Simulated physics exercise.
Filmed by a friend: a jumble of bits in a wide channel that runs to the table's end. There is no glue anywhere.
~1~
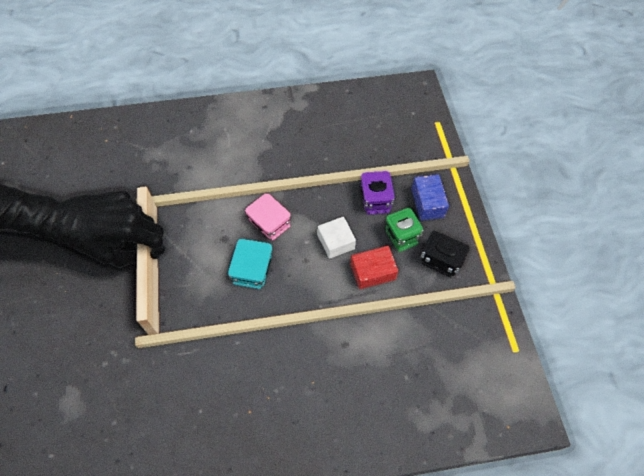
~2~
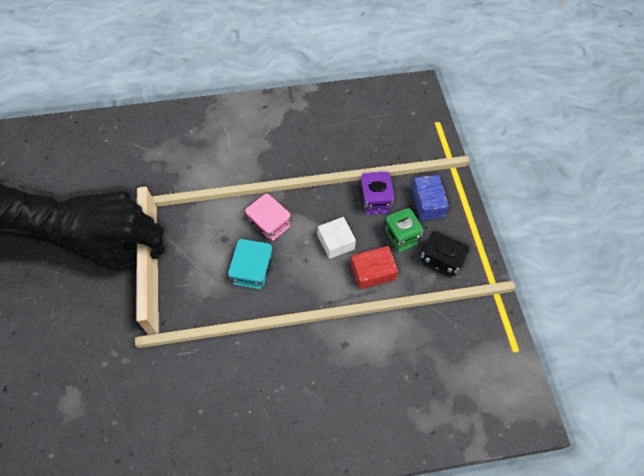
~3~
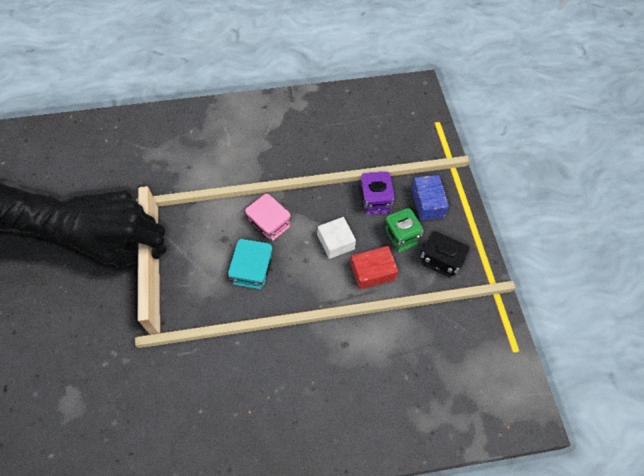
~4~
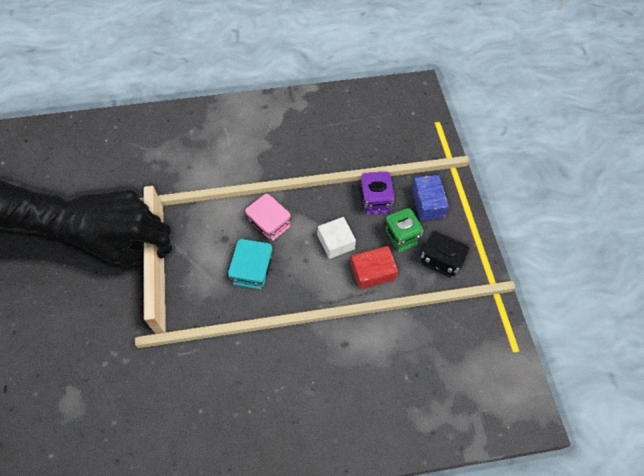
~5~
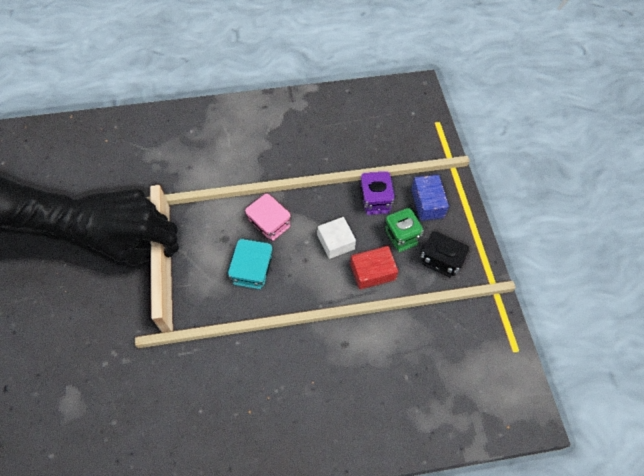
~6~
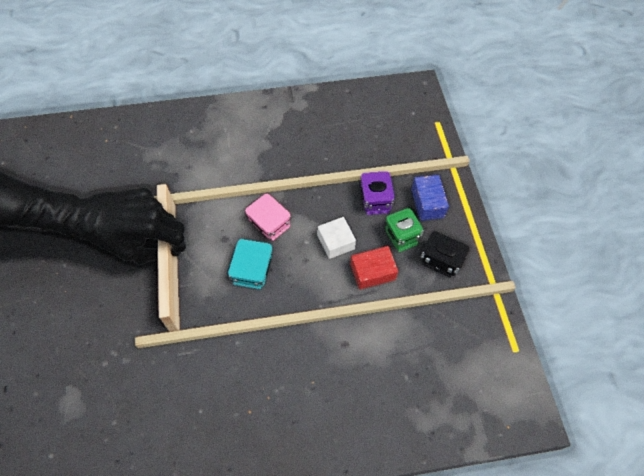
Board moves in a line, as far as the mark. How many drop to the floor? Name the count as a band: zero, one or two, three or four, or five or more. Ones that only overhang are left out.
The count falls in the five or more band.
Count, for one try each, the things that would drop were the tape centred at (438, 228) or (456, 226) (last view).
You'd get 2 the first time and 5 the second.
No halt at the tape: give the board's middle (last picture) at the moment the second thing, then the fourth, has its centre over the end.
It sits around (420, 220) and after that around (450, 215).
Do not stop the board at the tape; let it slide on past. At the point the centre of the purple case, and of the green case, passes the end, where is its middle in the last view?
When the purple case crosses, the middle is near (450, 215); when the green case crosses, near (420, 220).
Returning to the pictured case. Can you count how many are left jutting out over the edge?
The overhang total is 3.
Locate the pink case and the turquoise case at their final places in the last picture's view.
The pink case settles near (479, 193); as for the turquoise case, near (492, 224).
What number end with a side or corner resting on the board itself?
That would be 3 of them.
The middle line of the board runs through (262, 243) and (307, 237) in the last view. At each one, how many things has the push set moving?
The first number is 2, the next one 3.
Early on, none off yet; blue block at rest near (429, 198); black case at rest near (444, 255); green case at rest near (403, 230).
Finally, the number that fall off is five or more; lost, white block, purple case, green case, black case and blue block.
